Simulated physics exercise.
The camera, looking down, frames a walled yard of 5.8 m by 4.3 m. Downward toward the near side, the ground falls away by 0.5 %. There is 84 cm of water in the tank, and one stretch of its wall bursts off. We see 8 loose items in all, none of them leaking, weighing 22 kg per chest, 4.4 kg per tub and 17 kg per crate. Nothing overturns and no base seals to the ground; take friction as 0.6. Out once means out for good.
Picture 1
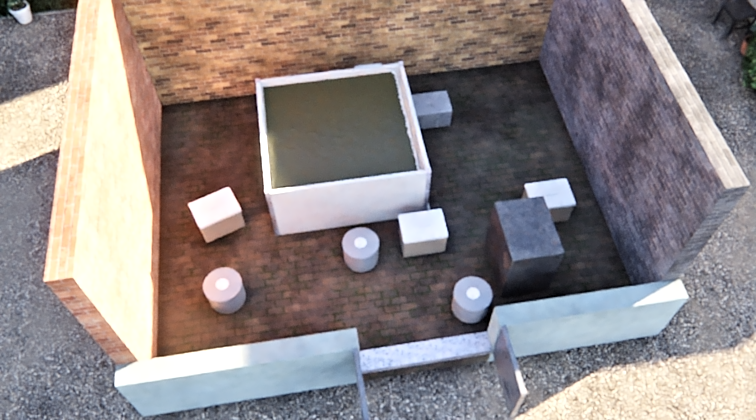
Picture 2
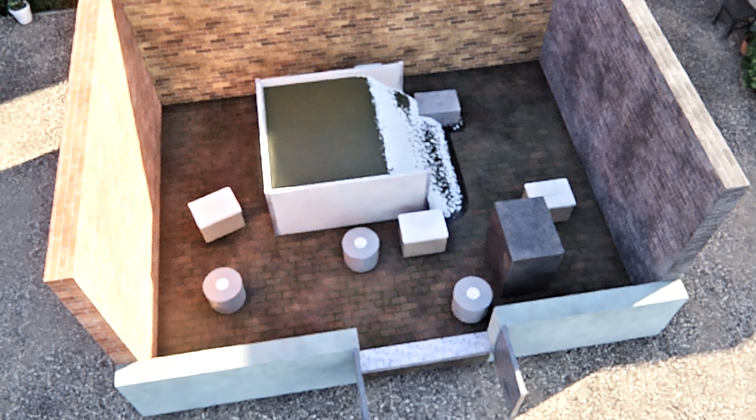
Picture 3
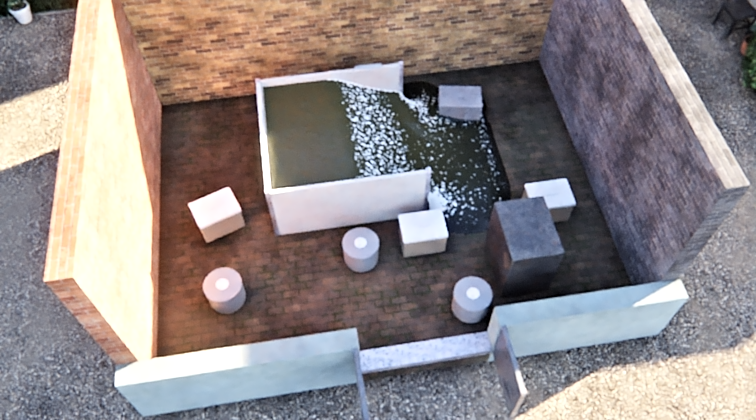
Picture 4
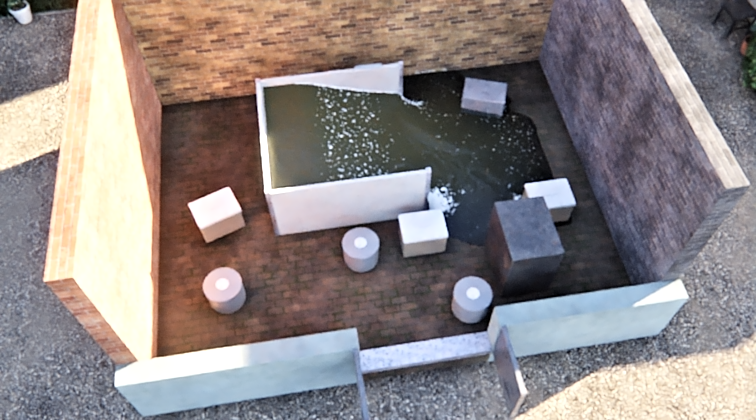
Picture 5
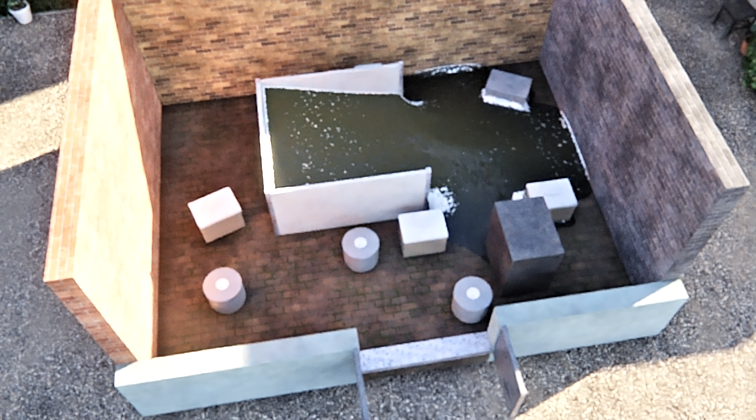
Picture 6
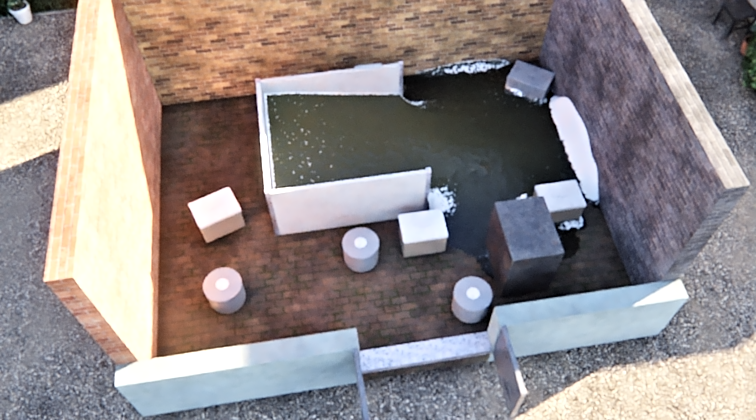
A white-walled tank of murky green water stands toward the back of a brick-walled yard, seen from above by a still camera. Pale blocks, a grey crate, a tall dark box and three light cylinders sit around it on brown paving. The tank's right side bursts open, and foaming water spreads rightward to the wall, pushing the grey crate away and then nudging a white chest slightly.
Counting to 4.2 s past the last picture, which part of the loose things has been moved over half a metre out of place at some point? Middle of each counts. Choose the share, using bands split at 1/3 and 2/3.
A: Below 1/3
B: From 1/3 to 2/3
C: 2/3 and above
2/3 and above (C).
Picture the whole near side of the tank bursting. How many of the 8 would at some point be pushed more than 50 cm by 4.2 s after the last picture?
Result: 5.
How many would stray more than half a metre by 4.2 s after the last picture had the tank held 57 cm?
4.
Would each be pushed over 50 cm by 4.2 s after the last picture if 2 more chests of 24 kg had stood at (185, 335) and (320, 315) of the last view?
Within it, beyond it.
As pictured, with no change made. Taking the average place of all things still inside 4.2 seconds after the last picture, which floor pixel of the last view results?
Around (298, 233).
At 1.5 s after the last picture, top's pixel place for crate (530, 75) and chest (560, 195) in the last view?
Roughly (501, 61), then roughly (582, 274).
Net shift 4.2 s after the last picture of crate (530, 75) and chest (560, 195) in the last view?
Going in order, that's 60 cm for one and 120 cm for the other.
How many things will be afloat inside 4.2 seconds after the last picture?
I'd say 6 of them.
Then, 0.4 s after the last picture 2 of 8 are over 50 cm from their spots; 2 afloat.
Then, 1.5 s after the last picture 2 of 8 are over 50 cm from their spots; 2 afloat.
Then, 2.8 s after the last picture 3 of 8 are over 50 cm from their spots; 3 afloat.
Then, 4.2 s after the last picture 7 of 8 are over 50 cm from their spots, and 7 have been at some point; 6 afloat.
